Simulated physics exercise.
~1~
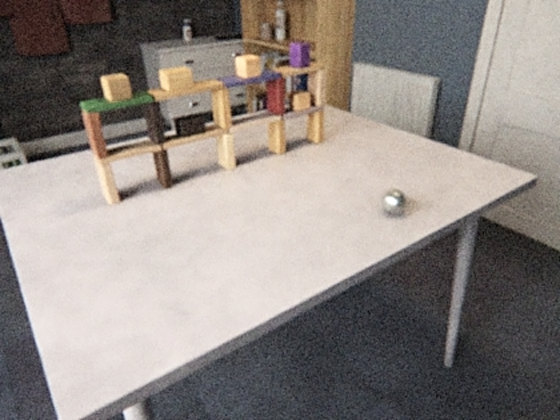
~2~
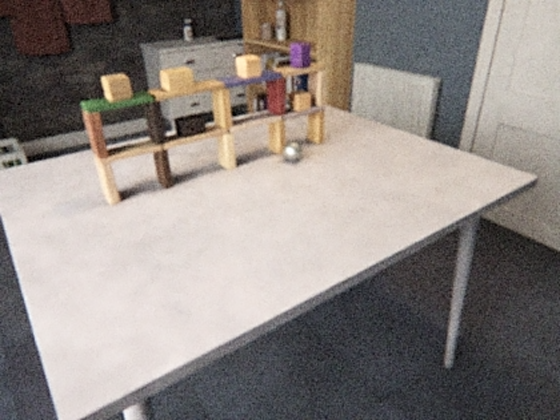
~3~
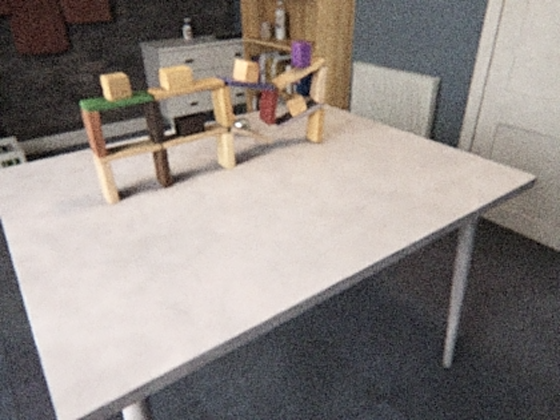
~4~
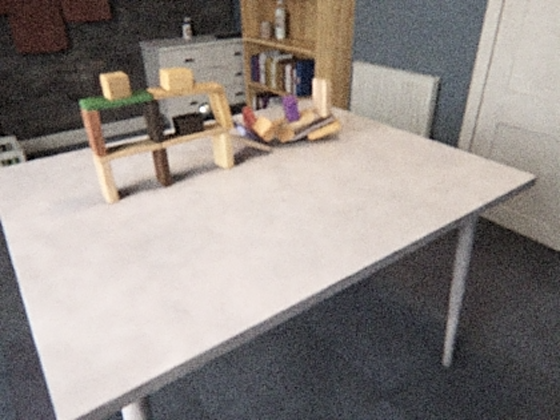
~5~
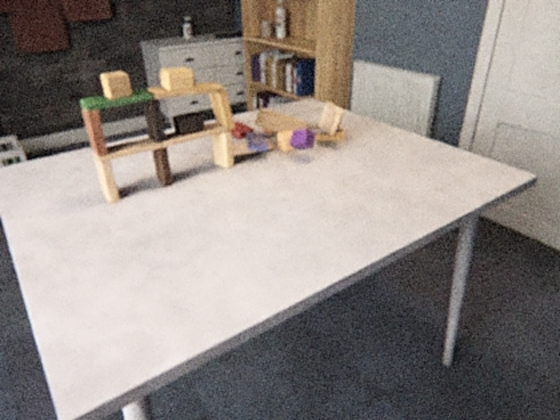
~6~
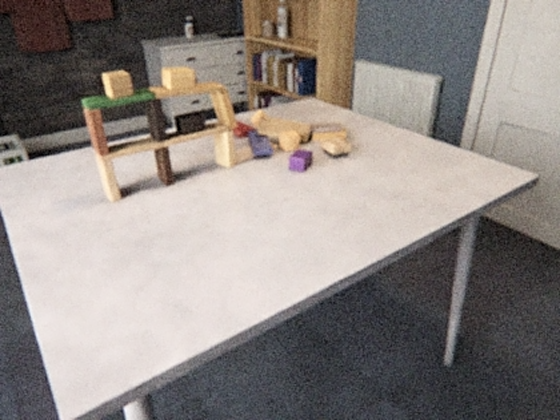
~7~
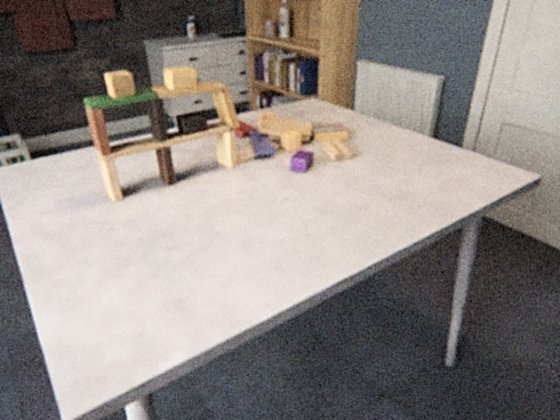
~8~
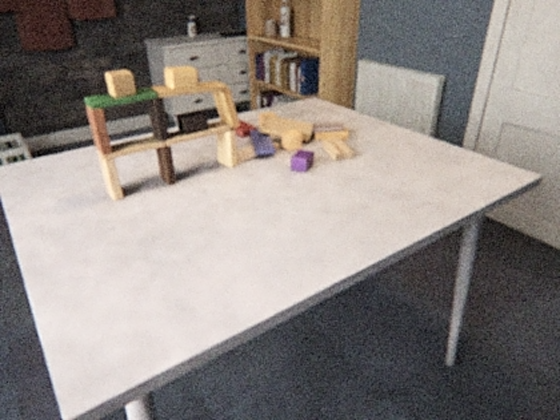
A steel ball rolls leftward and away across a pale table, seen from above one side in a room with drawers, a bookcase and a white door. It heads for a two-storey structure of wooden posts and planks, with a green plank at the left, a blue one towards the right and a purple block on top at the far right. The ball reaches a bottom post, and the blue plank tips as a red post leans. The right part then collapses, and the purple block drops and tumbles forward. The left part stays standing beside the scattered pieces.
